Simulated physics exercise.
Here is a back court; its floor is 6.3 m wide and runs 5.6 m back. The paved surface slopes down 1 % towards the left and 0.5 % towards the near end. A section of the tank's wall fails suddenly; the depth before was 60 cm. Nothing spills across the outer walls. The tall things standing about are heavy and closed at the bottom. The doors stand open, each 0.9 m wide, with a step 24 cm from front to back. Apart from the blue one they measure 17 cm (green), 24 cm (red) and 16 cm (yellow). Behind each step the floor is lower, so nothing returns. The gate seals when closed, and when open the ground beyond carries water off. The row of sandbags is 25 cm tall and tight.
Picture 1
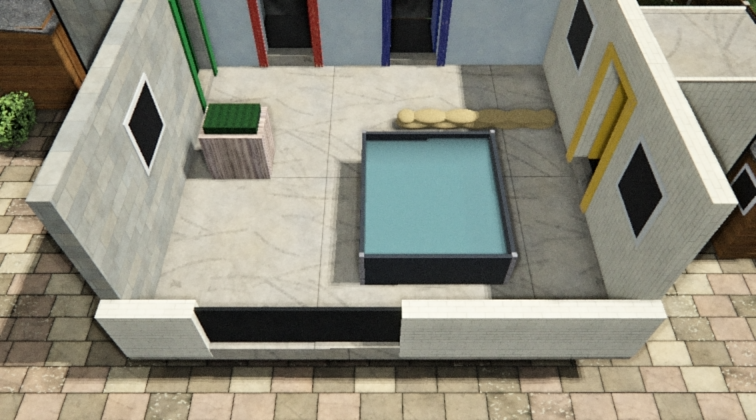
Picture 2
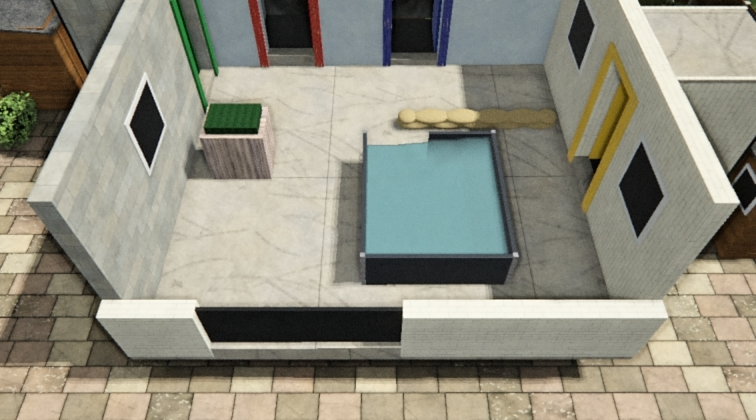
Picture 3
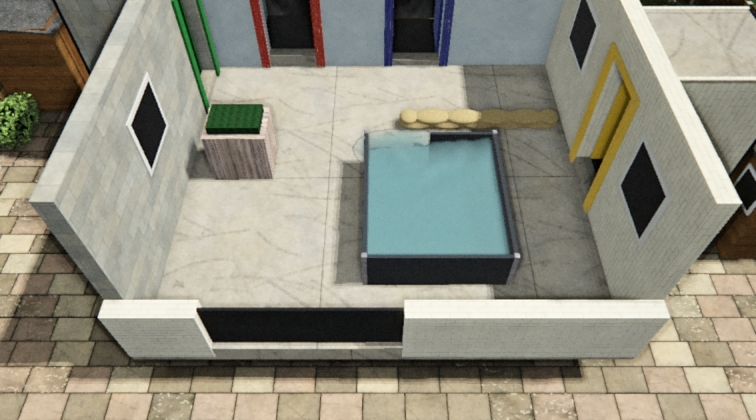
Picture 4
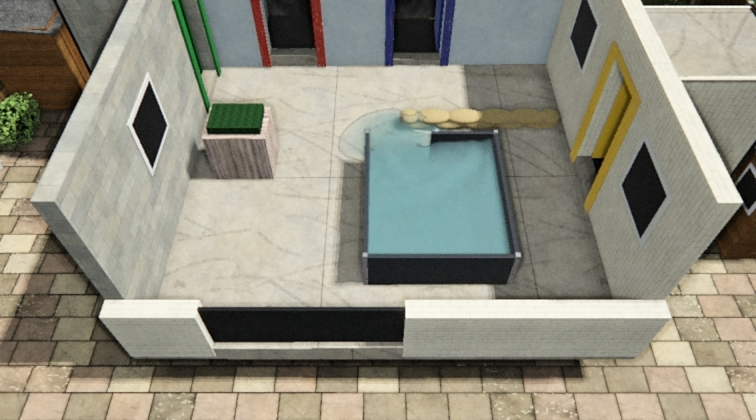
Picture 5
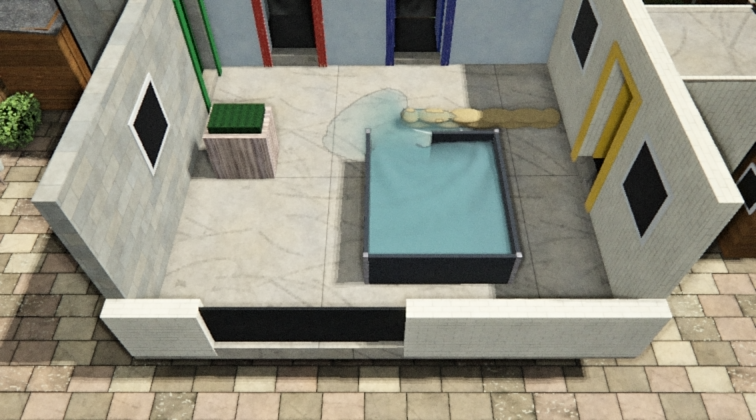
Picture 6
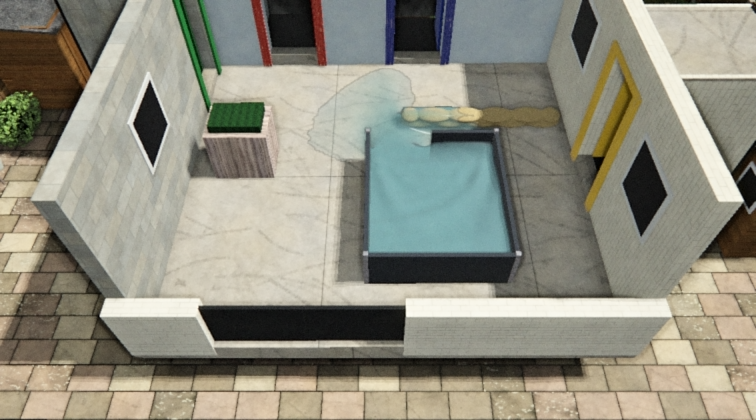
In a walled back court, water leaves the tank's far side and spreads across paving.
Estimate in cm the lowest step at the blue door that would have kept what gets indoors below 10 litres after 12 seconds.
About 14 cm.
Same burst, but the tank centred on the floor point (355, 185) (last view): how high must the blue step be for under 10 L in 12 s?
Some 11.0 cm.
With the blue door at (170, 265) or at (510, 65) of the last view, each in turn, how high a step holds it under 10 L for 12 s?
About 8.5 and 8.0 cm.
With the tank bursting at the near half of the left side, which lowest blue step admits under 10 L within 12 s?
About 6.5 cm.
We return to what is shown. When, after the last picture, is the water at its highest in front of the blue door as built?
Near 1.4 s.
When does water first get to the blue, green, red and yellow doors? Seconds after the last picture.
Blue 0.4 s, green 1.4 s, red 0.7 s, yellow 1.0 s.
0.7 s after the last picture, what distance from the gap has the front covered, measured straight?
Some 3.2 m out.
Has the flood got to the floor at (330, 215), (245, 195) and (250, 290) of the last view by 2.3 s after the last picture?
In that order: Dry, still dry, not reached.
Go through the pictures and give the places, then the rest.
Still water, 60 cm deep, in the tank at (432, 193); the blue door at (416, 20) is dry, in the first picture.
The gap is on the far side, the front 0.3 m out at a hidden place; the back of the tank holds 60 cm, in the second picture.
The front is at (402, 131), 0.8 m from the gap on the far side; 0.8 m2 of floor is wet, 60 cm left at the back, in the third picture.
The front is at (386, 112), 1.3 m from the gap on the far side; 1.5 m2 of floor is wet, 60 cm left at the back, in the fourth picture.
The gap is on the far side, the front 1.8 m out at (386, 92); the back of the tank holds 60 cm, in the fifth picture.
The gap is on the far side, the front 2.3 m out at (379, 72); the back of the tank holds 59 cm; the blue door at (420, 18), 2.6 m from the gap, is still 0.5 m from the nearest water, in the sixth picture.
Then, 0.7 s after the last picture water covers 25 % of the floor, deepest (42 cm) near (410, 130); 9 cm at the blue door, 0 litres in over its 12 cm step.
Then, 2.3 s after the last picture water covers 45 % of the floor, deepest (32 cm) near (222, 66); 13 cm at the blue door, 14 litres in over its 12 cm step.
Then, 11.3 s after the last picture water covers 95 % of the floor, deepest (16 cm) near (187, 242); 5 cm at the blue door, 17 litres in over its 12 cm step.
At the blue door as built, the water peaked near 16 cm, 1.3 s after the last picture.
Run again over the same 12 s with other heights there, 18 litres in over 12 cm, 4 litres over 16.5 cm. The limit of 10 litres is kept from about 14 cm up.
